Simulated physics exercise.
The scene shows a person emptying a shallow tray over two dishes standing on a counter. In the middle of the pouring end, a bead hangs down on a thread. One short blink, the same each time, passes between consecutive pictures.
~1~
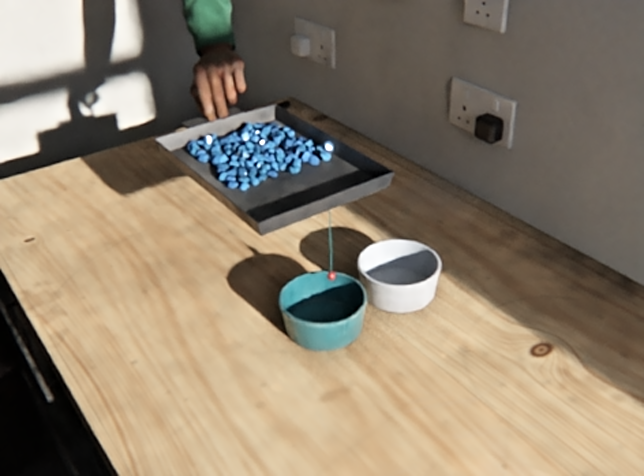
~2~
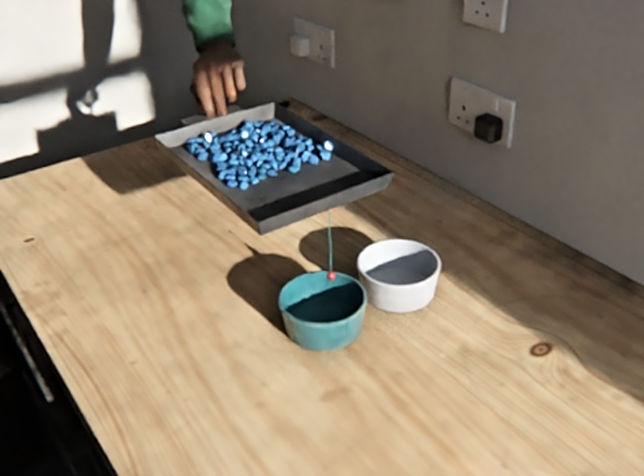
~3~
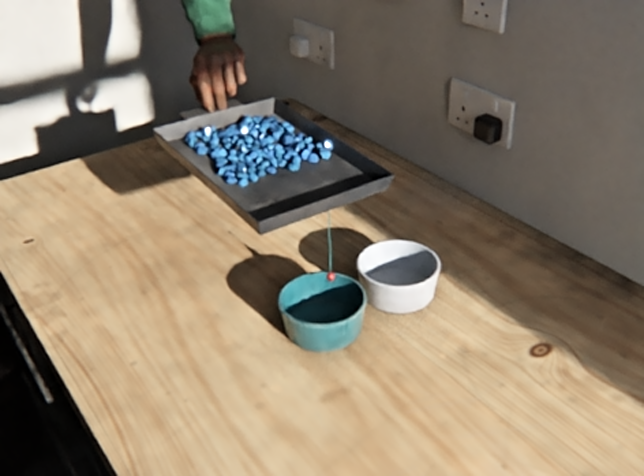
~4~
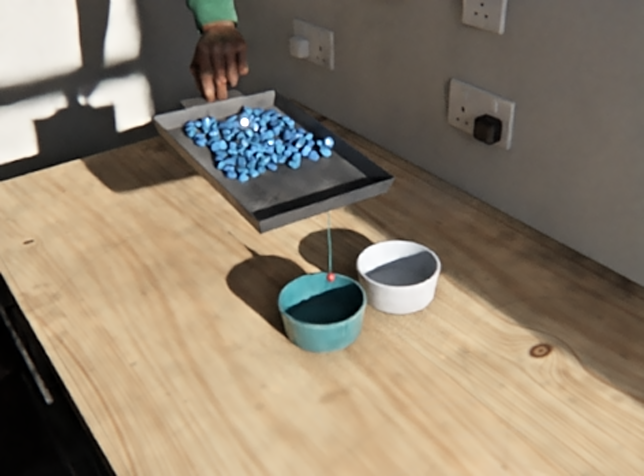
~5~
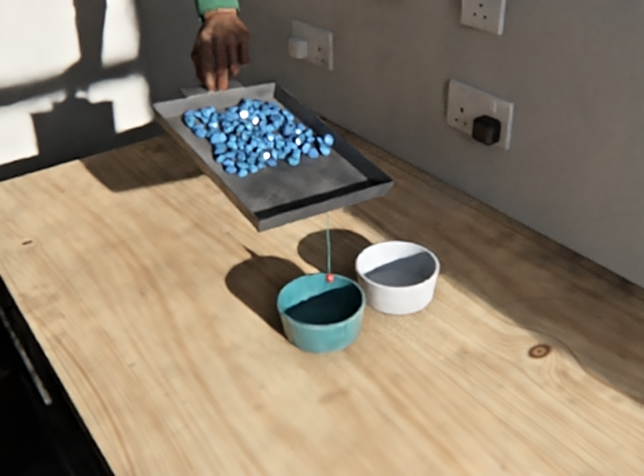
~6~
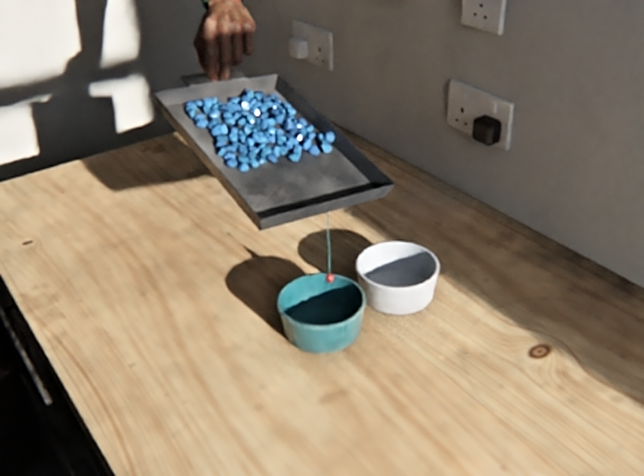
A hand raising the back of a grey tray of blue stones, tilting it gradually above two bowls on a wooden counter.
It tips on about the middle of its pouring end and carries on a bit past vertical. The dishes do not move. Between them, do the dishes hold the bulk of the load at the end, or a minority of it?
They hold the bulk.
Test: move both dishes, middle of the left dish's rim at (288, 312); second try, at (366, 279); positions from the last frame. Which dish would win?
Taking the places in turn, it's the right side and then the left side.
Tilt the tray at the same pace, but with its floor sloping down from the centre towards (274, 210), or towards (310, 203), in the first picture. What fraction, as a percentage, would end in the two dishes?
Well, 30 percent for one and then 30 percent for the other.
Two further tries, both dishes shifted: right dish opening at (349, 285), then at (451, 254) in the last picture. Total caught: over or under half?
In turn: Below a half; more than half.
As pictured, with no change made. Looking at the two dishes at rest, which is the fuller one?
The one at right ends up fuller.
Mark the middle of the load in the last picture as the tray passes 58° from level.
I'd put the middle of the pieces at roughly (358, 176).
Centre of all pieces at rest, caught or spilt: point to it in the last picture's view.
Somewhere around (395, 291) in the last picture.
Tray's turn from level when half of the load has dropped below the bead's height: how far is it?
Angle reached: About 85°.
Soon after the last picture, tray tipped steeply; nearly all on the tray; a small part in the air.
A little later, tray tipped right over; about a third on the tray; a stray few in the left dish; about half in the right dish; a small part outside both; a stray few in the air.
Later still, tray tipped past a quarter turn; a stray few in the left dish; most in the right dish; about a quarter outside both.
At rest, tray tipped past a quarter turn; a stray few in the left dish; most in the right dish; about a quarter outside both.
